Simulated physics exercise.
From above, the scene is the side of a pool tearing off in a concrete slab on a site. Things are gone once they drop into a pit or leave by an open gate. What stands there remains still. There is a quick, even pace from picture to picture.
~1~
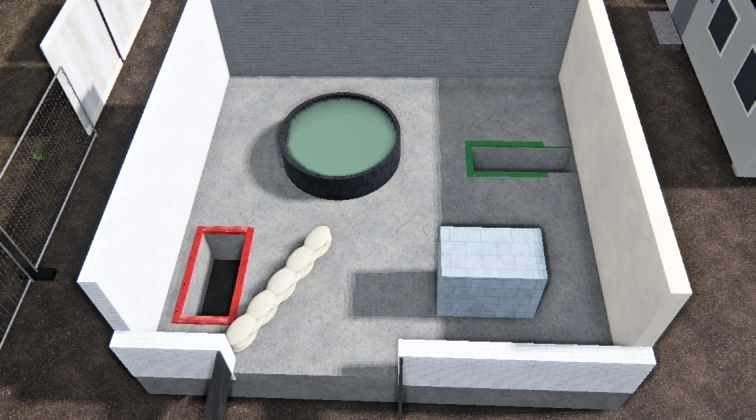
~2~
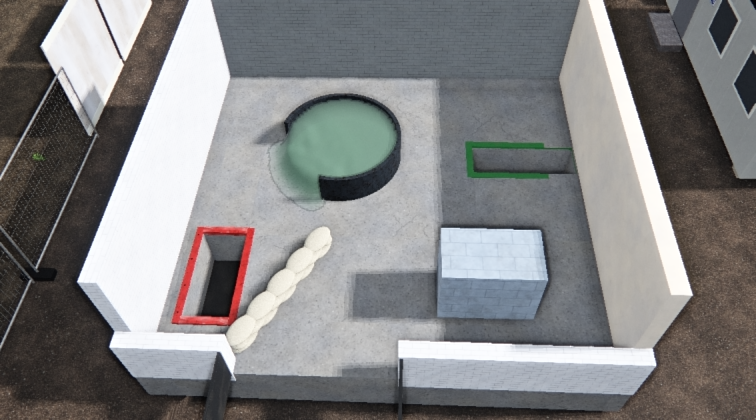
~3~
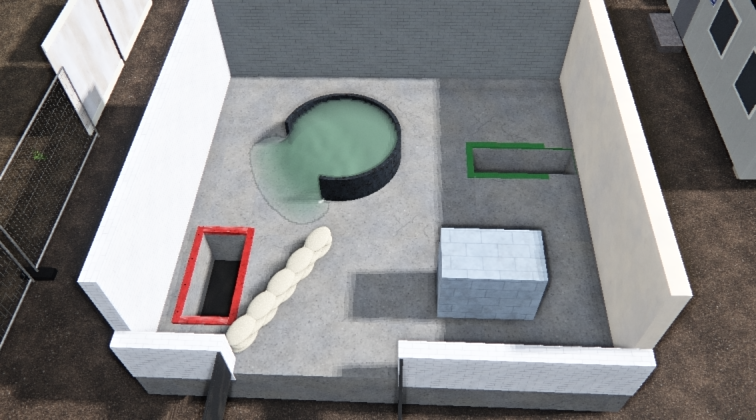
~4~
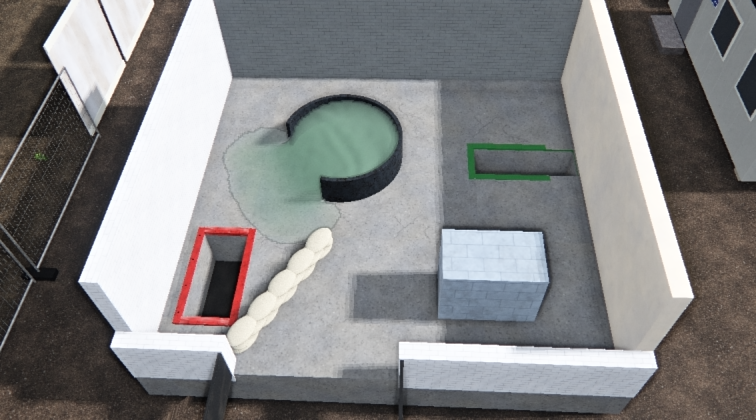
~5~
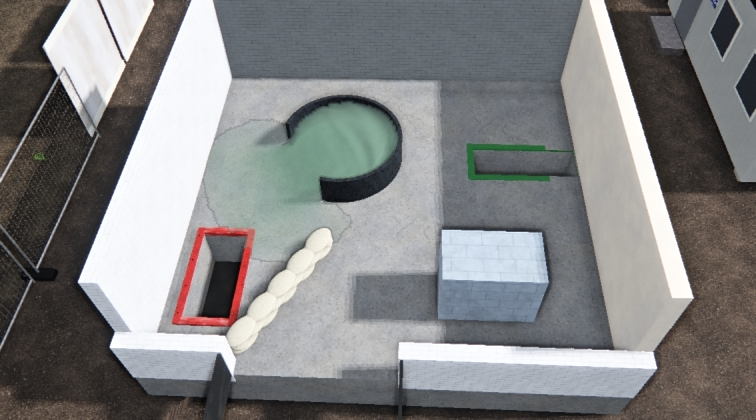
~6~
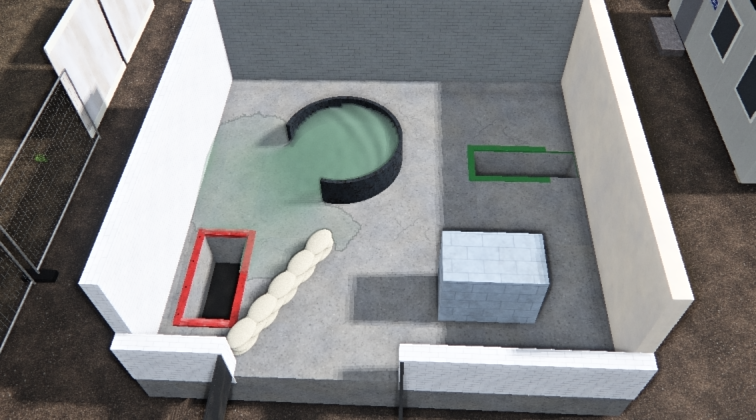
In the video, a round black-walled pool of green liquid sits whole on a concrete slab, then its lower left side opens and the liquid spreads across the floor toward the left wall and around the red-edged pit.
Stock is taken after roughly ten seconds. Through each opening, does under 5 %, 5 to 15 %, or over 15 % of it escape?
Result: The gate takes in a trifling amount - short of five per cent, the green pit takes in a trifling amount - short of five per cent, the red pit takes in a considerable amount - past fifteen per cent.
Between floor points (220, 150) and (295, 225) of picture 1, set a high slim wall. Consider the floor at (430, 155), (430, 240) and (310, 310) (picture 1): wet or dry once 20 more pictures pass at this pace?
Taking the three spots in the order asked, they are bone-dry, waterlogged and bone-dry.
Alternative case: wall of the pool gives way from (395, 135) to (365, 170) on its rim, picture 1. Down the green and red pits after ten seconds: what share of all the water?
In percent: Green 30, red 0.
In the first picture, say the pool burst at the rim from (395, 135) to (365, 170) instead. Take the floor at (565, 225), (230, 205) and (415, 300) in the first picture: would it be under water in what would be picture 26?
Taking them in order, I'd say swamped, not reached and swamped.
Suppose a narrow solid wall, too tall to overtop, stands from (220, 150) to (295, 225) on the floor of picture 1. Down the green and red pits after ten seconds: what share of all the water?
I'd say the green pit takes roughly 14 %, the red pit roughly 2 %.
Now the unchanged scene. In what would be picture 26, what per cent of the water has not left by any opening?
About 76 per cent.
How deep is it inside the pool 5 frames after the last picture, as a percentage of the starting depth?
About 58 per cent.
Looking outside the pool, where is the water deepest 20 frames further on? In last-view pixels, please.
Approximate pixel: (223, 360).
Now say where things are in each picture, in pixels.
The first picture shows the pool at (340, 136) is whole and still.
In the second picture, the front is at (280, 143), out from the gap at (290, 170).
In the third picture, the front is at (307, 219), out from the gap at (291, 171).
In the fourth picture, the front is at (242, 141), out from the gap at (292, 173).
In the fifth picture, the front is at (212, 148), out from the gap at (292, 173).
In the sixth picture, the front is at (249, 274), out from the gap at (292, 174).
A moment on, water covers 20 % of the floor; the gate 0 %, the green pit 0 %, the red pit 3 %.
Next, water covers 25 % of the floor; the gate 0 %, the green pit 0 %, the red pit 12 %.
Then, water covers 30 % of the floor; the gate 0 %, the green pit 0 %, the red pit 24 %.
Later, water covers 40 % of the floor; the gate 1 %, the green pit 0 %, the red pit 36 %.
In the end, water covers 55 % of the floor; the gate 1 %, the green pit 1 %, the red pit 42 %.
